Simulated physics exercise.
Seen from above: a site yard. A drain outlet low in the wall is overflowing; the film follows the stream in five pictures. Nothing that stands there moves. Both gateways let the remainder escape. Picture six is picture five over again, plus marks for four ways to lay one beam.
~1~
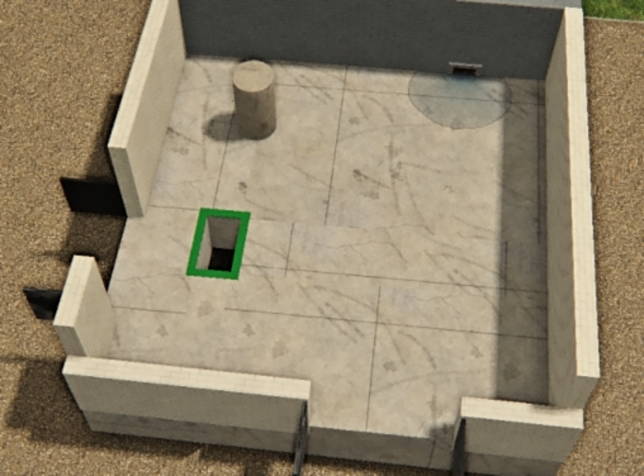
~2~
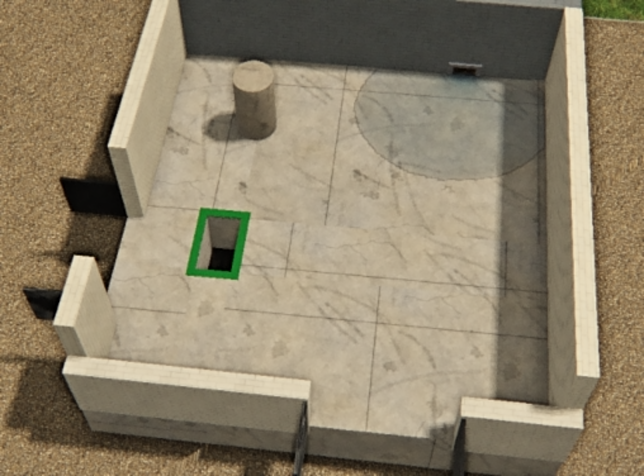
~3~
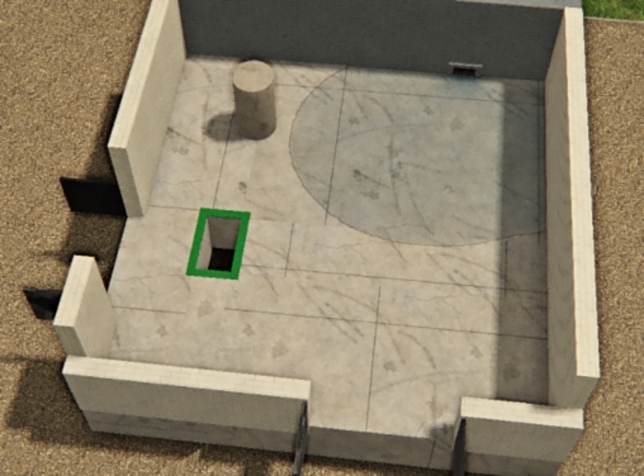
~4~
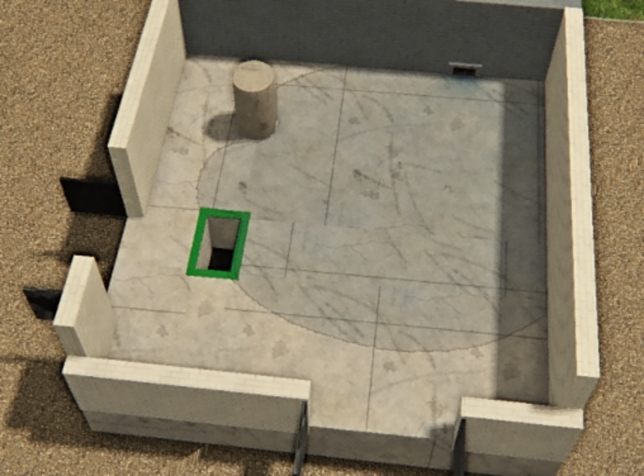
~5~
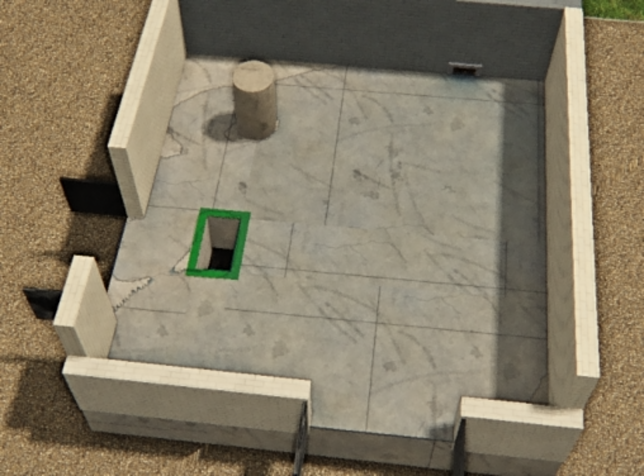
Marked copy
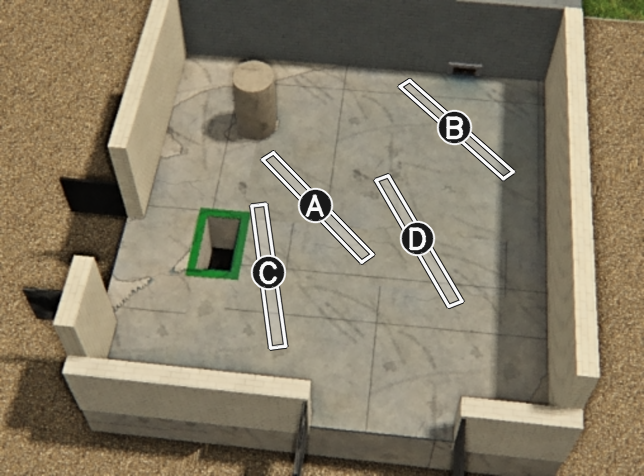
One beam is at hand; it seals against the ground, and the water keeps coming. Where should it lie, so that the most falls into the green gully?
Use spot D.
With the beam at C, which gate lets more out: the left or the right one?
More leaves on the right.
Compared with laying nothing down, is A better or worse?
It is worse.
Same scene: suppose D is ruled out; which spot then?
The answer is B.
On the marked copy, A from (268, 156) to (367, 258); B from (404, 83) to (508, 175); C from (258, 205) to (278, 347); D from (382, 178) to (455, 303).
If A is chosen, about 9 % of the stream goes into the green gully, about 91 % out by the gates.
If B is chosen, about 16 % of the stream goes into the green gully, about 84 % out by the gates.
If C is chosen, about 11 % of the stream goes into the green gully, about 89 % out by the gates.
If D is chosen, about 25 % of the stream goes into the green gully, about 75 % out by the gates.
